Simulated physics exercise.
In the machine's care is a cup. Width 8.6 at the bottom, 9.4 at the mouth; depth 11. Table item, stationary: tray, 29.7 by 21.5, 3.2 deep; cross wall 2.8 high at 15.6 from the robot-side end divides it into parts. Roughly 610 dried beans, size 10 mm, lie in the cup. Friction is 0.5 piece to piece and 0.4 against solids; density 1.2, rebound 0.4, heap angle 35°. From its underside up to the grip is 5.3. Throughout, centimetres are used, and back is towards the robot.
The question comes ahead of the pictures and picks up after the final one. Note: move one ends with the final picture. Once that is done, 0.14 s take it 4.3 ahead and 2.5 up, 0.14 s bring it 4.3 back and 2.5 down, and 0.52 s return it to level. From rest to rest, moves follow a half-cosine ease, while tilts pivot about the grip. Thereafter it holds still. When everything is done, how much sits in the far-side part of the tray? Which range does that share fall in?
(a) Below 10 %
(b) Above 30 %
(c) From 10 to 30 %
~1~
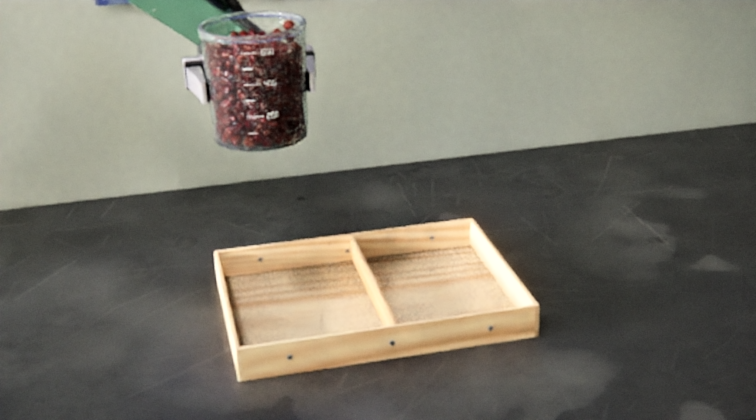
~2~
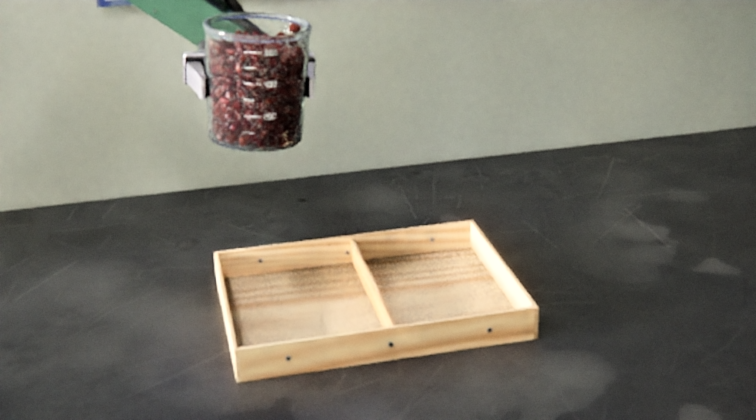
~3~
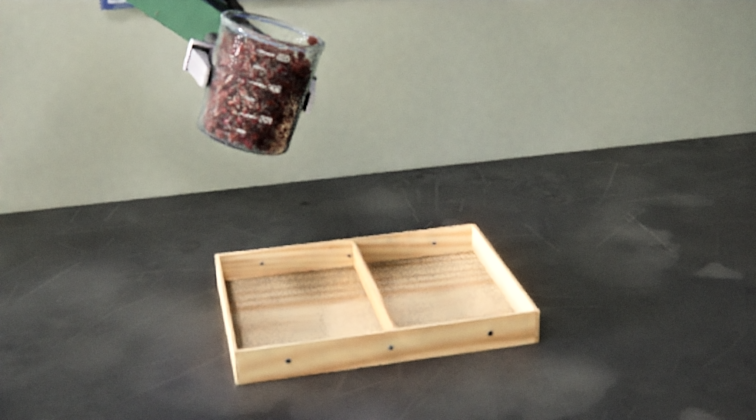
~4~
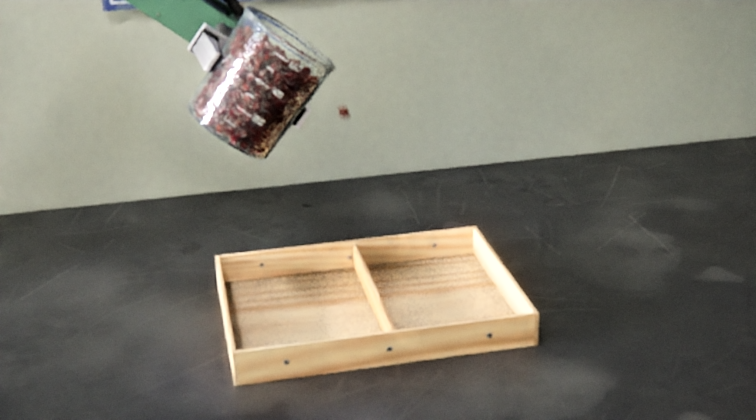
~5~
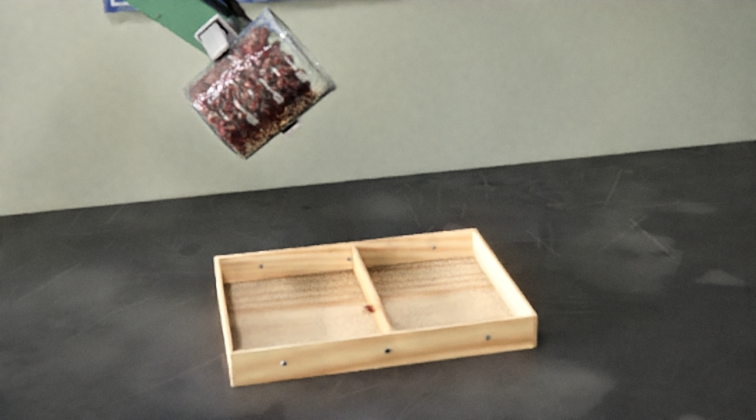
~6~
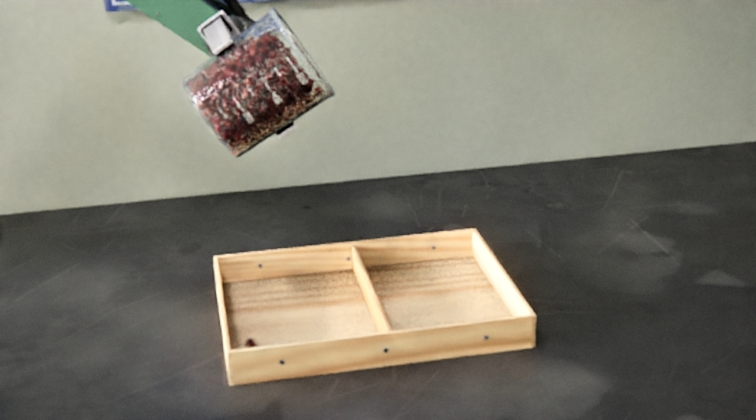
c, from 10 to 30 %.
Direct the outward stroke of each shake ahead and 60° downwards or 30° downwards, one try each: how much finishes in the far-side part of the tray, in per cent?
0 and 5 %.
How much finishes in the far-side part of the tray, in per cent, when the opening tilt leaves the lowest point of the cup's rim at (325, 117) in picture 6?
Somewhere around 45 %.
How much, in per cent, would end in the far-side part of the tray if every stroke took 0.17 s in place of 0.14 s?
Roughly 10 percent would.
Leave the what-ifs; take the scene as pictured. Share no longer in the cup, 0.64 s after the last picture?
Share gone by then: Near 20 %.
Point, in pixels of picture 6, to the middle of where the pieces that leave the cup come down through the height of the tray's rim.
Close to pixel (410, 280).
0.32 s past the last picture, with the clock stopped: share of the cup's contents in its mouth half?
Something like 45 percent sits in that half.
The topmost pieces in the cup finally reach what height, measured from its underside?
Around 10.5 cm up.
Then, 0.32 s later, tilted 57° forward, highest piece 29 above the table; 490 in the cup, 1 in the robot-side part, 122 in flight or on a rim.
Then, 0.64 s later, tilted 13° forward, highest piece 31 above the table; 481 in the cup, 108 in the far-side part, 22 in the robot-side part, 2 on the table or floor.
Then, 1.00 s later, level, highest piece 31 above the table; 481 in the cup, 108 in the far-side part, 22 in the robot-side part, 2 on the table or floor.
Then, 2.05 s later, level, highest piece 31 above the table; 481 in the cup, 108 in the far-side part, 22 in the robot-side part, 2 on the table or floor.
At rest, 481 in the cup, 108 in the far-side part, 22 in the robot-side part, 2 on the table or floor. That is 18 % in the far-side part of the tray.
